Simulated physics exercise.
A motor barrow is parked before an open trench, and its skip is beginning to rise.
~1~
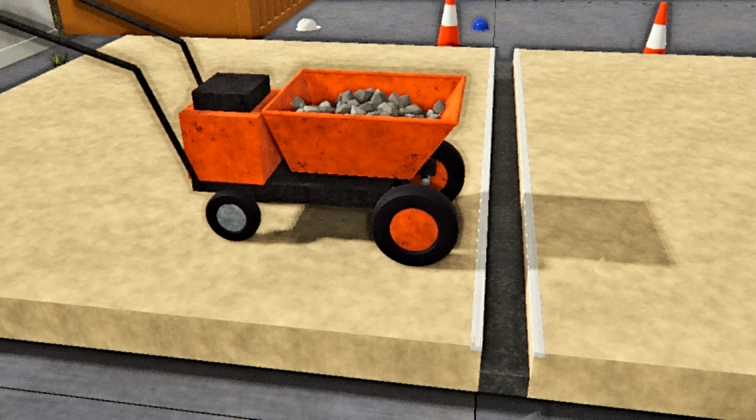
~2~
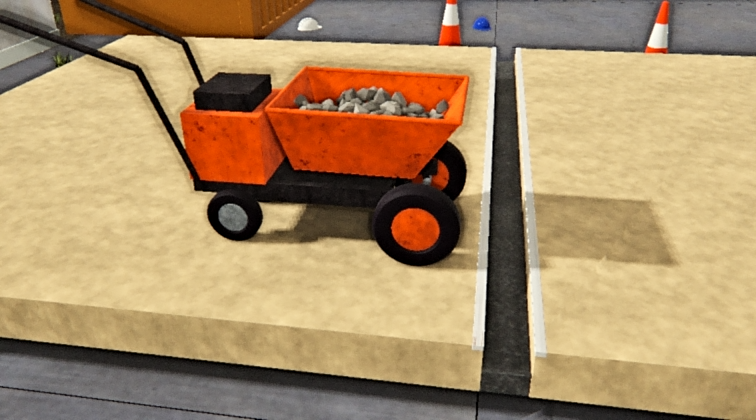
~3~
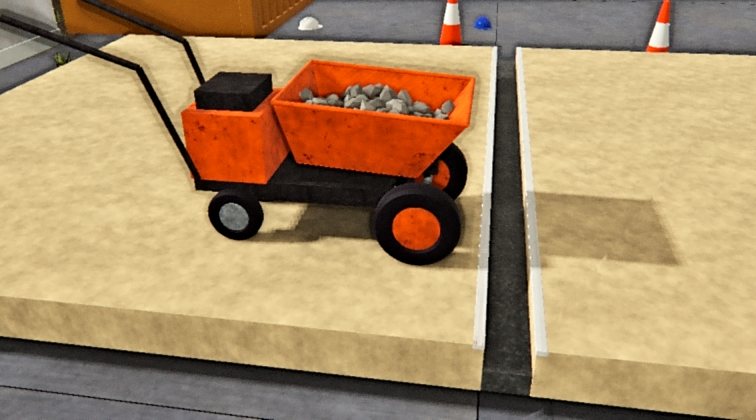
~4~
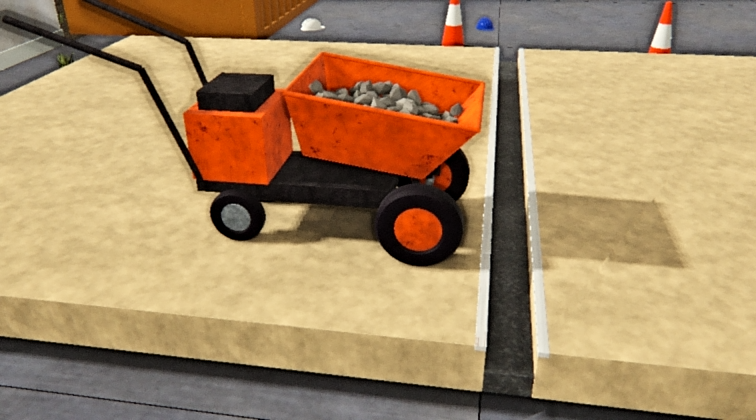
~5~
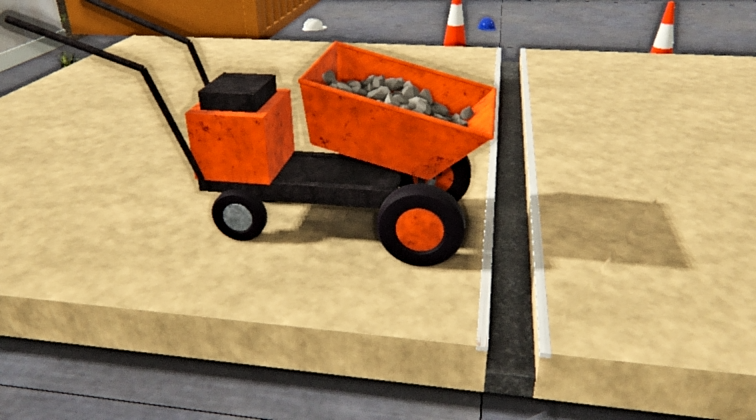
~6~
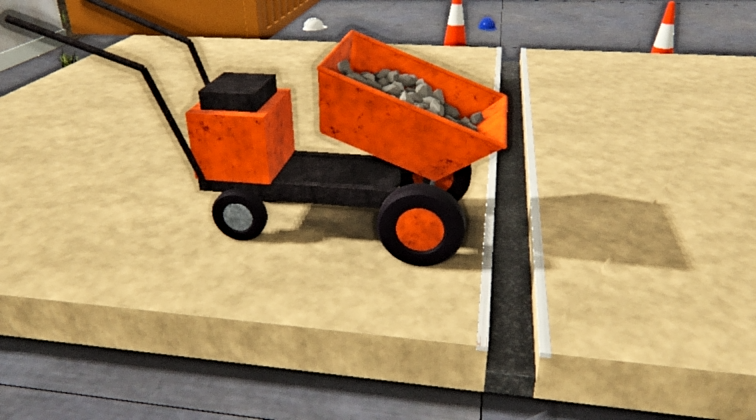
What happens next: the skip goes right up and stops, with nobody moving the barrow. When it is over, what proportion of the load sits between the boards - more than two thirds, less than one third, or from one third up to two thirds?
Most likely the part landing in the trench will be short of a third.
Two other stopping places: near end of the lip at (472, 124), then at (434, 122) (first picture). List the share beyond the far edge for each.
I'd expect close to 70 per cent and then close to 50 per cent.
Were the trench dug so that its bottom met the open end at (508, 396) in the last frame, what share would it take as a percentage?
0 %.
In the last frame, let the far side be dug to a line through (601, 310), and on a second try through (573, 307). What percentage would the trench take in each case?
You'd get 70 in a hundred the first time and 40 in a hundred the second.
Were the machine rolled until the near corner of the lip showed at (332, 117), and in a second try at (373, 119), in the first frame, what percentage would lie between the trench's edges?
Roughly 30 per cent at the first spot and 50 per cent at the second.
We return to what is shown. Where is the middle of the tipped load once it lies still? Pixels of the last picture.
Roughly at pixel (582, 241).
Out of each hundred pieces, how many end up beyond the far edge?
Share of load: Near 70 %.
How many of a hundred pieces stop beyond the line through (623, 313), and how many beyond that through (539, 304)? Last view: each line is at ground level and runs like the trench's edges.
Estimate, first then second: 20 %, 70 %.
Just after the last frame, skip tipped steeply; every one in the skip.
A moment on, skip tipped right over; the larger part in the skip; roughly a quarter beyond it; just a few falling.
Further on, skip tipped right over; roughly a third in the skip; just a few in or heaped over the trench; roughly two thirds beyond it.
When it is over, skip tipped right over; roughly a quarter in the skip; just a few in or heaped over the trench; roughly two thirds beyond it.
